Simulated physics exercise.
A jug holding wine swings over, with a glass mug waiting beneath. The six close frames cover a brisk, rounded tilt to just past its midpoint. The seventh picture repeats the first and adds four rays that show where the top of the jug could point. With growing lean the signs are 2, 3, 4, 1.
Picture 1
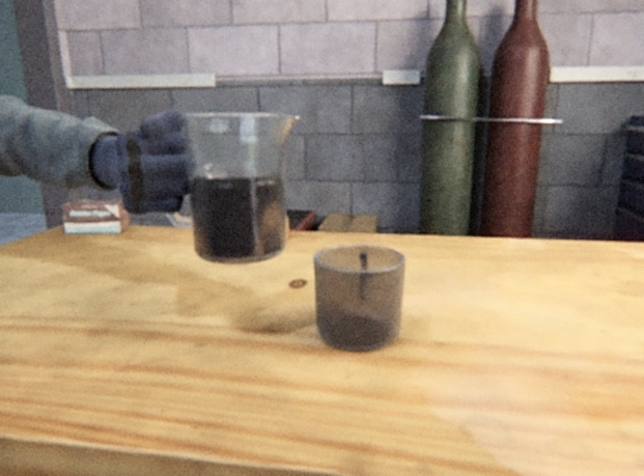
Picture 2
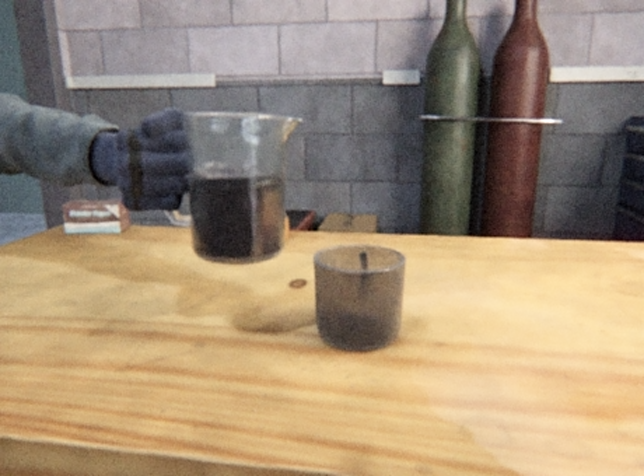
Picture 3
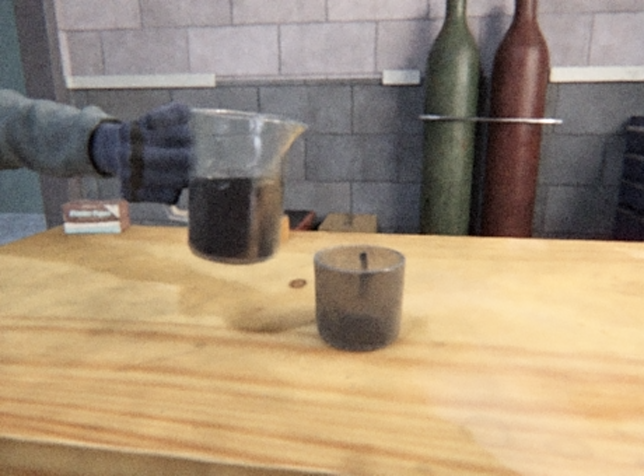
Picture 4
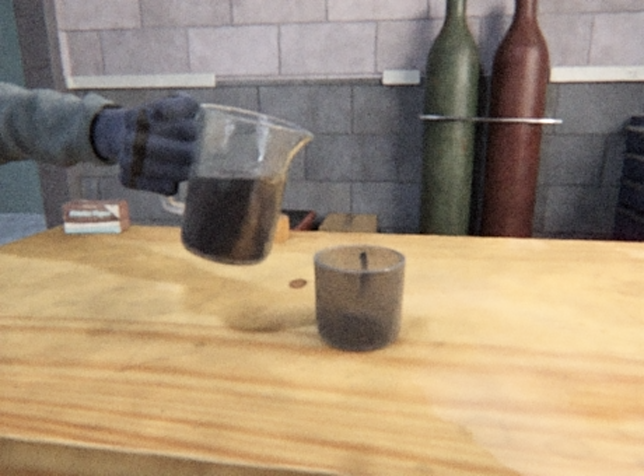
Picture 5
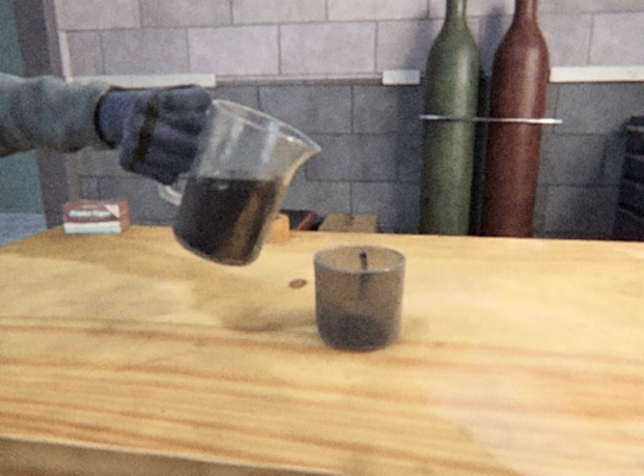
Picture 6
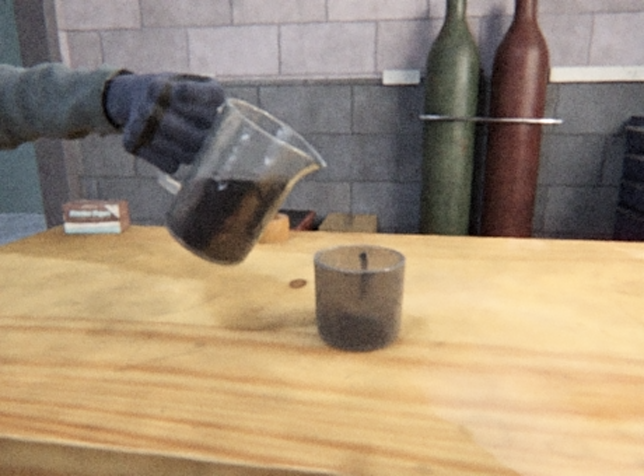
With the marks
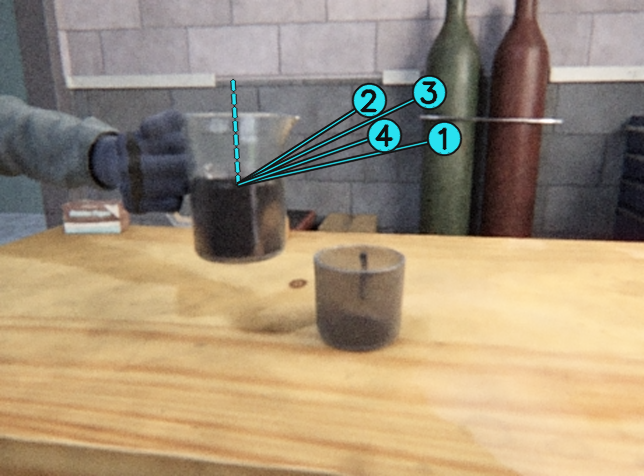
A gloved hand in a dark blue glove and grey-blue sleeve holds a clear jug of dark wine at the left, above a pale wooden table seen from the front by a still camera. A smoky glass mug stands near the centre, with green and red bottles against a grey block wall behind. The jug, upright at first, tilts steadily rightward, its lip lowering.
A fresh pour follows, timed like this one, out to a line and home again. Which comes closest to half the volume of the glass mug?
1 is best.
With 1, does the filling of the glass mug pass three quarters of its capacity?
No.
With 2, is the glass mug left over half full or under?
Under half.
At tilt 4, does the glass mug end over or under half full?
Under.
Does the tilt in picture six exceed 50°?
No, it does not.
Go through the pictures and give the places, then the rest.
In the first picture, upright, lip at (297, 118); rim of the glass mug round (359, 256); nothing has left yet.
In the second picture, upright, lip at (299, 120); nothing has left yet.
In the third picture, tipped about 7°, lip at (305, 126); nothing has left yet.
In the fourth picture, tipped about 14°, lip at (312, 136); nothing has left yet.
In the fifth picture, tipped about 23°, lip at (319, 150); nothing has left yet.
In the sixth picture, tipped about 33°, lip at (324, 165); nothing has left yet.
In cyan, 1 at (427, 142); 2 at (355, 110); 3 at (414, 99); 4 at (368, 139).
With 1, the glass mug ends with about 50 % of what it can hold.
With 2, the glass mug ends with about 11 % of what it can hold.
With 3, the glass mug ends with about 22 % of what it can hold.
With 4, the glass mug ends with about 35 % of what it can hold.
